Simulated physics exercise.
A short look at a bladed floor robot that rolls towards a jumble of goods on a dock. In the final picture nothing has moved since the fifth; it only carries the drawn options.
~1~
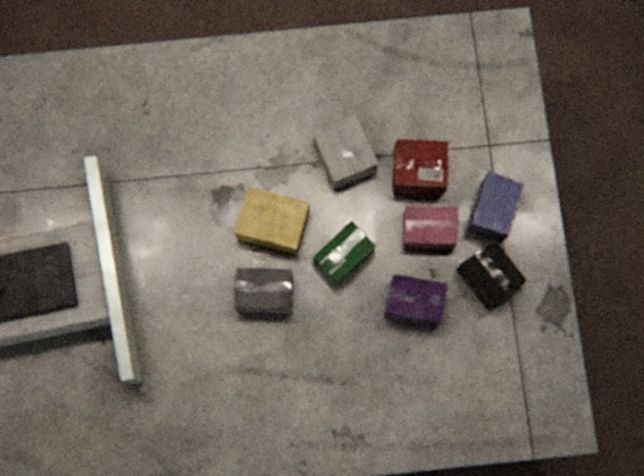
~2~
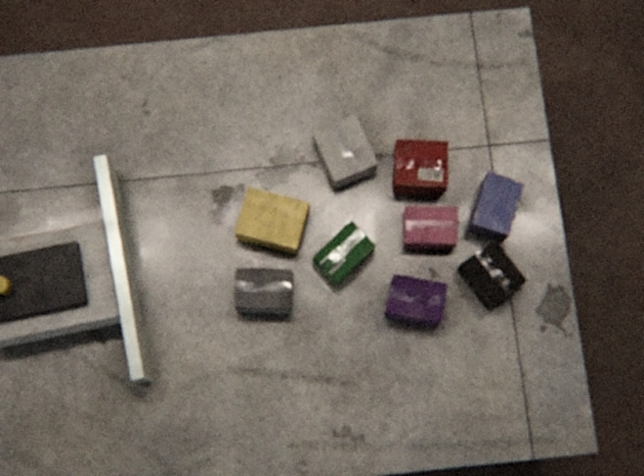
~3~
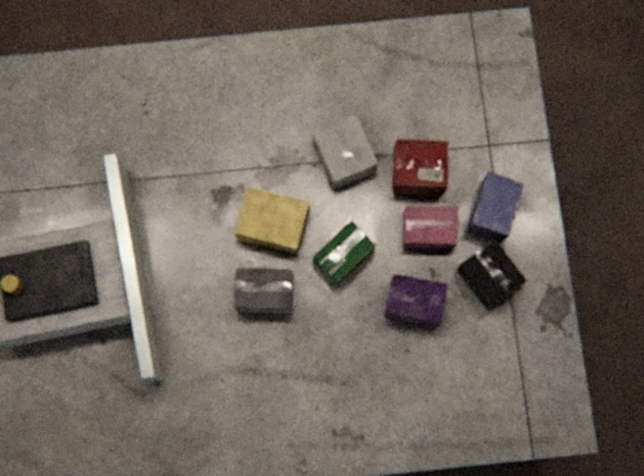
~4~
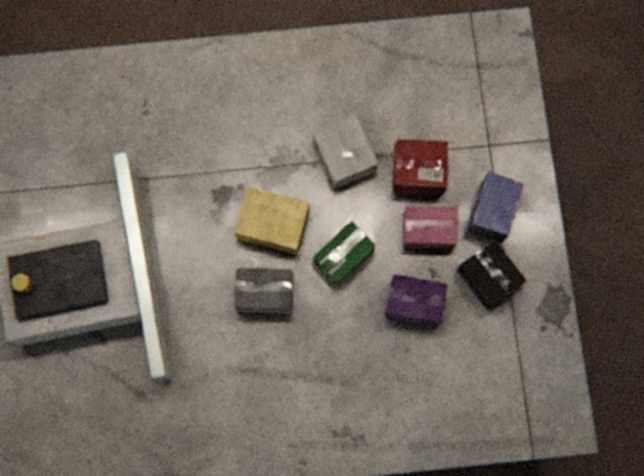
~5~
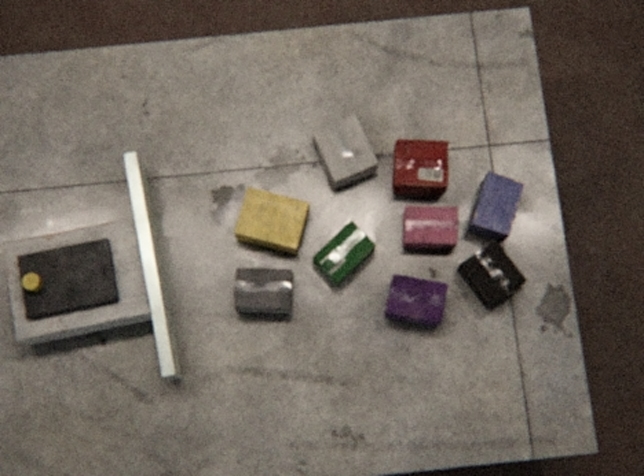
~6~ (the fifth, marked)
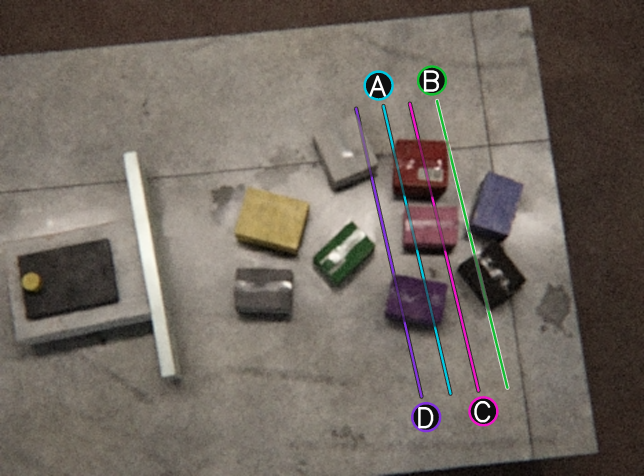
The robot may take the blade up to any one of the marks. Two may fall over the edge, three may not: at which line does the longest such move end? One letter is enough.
No third one falls up to B.
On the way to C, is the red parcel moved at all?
Yes.
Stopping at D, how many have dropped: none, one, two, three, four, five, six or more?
In all, none.
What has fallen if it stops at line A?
The blue crate.
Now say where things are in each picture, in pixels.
In the first picture, robot (33, 281); green parcel (344, 254); grey parcel (264, 291).
In the second picture, robot (44, 280); yellow crate (273, 221).
In the third picture, robot (54, 279); white box (345, 152).
In the fourth picture, robot (64, 278); purple box (416, 301).
In the fifth picture, robot (75, 277); red parcel (421, 167); green parcel (344, 254); grey parcel (264, 291).
On the marked copy, A at (416, 245); B at (471, 240); C at (443, 243); D at (388, 248).
Taking B. A third of the way, robot (192, 265); grey parcel (307, 280); yellow crate (301, 210).
Two thirds of the way, robot (311, 254); blue crate (550, 202); pink box (505, 219).
When it is over, robot (401, 245); blue crate over the edge; pink box over the edge; two fallen.
As for the rest, A is within the limit but short; C is within the limit but short; D is within the limit but short.
